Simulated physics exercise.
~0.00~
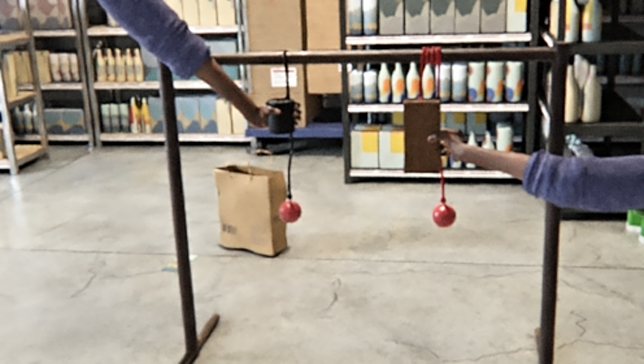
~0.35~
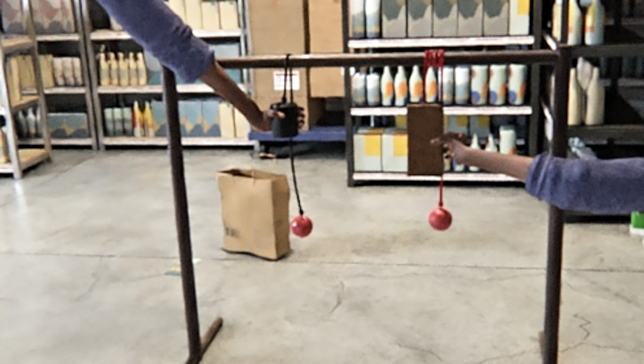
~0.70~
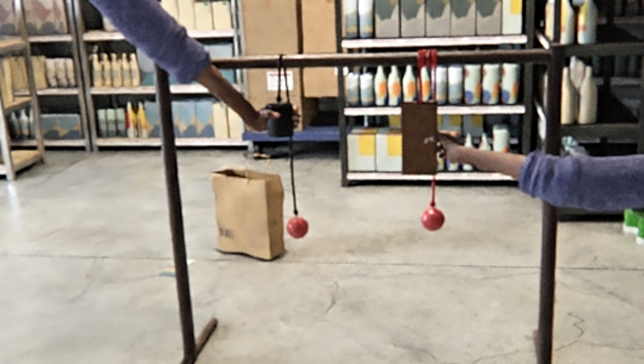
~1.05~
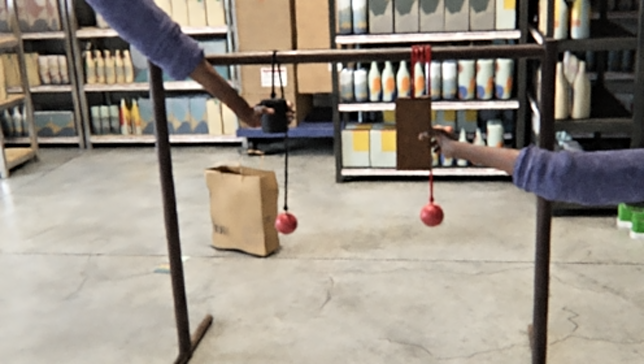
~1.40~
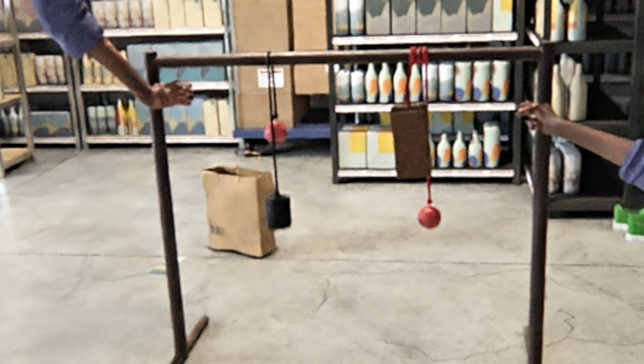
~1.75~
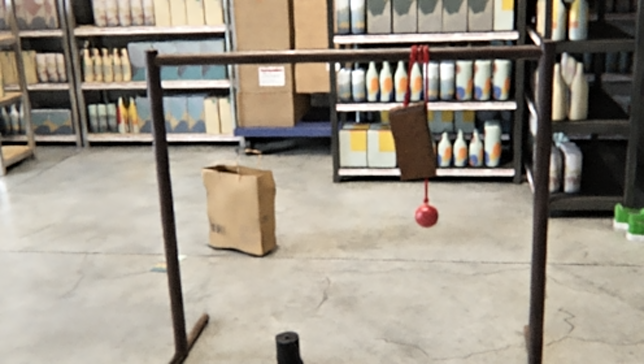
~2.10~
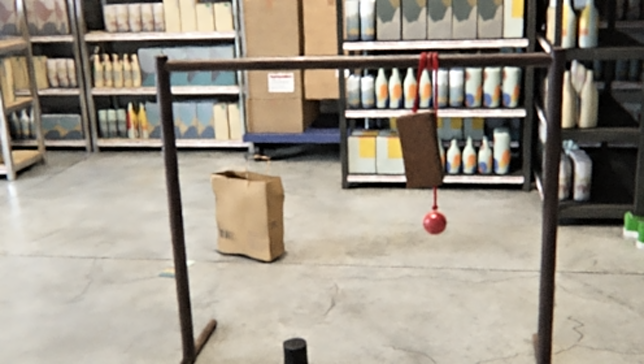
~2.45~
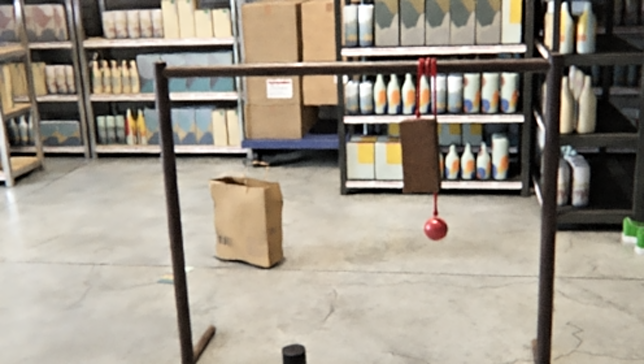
We see two hands holding a black cylinder and a brown block beside red balls on cords over a rail. The hands let go, and the cylinder drops to the floor, its cord and ball leaving the rail, while the block tilts slightly and stays hanging with its ball.
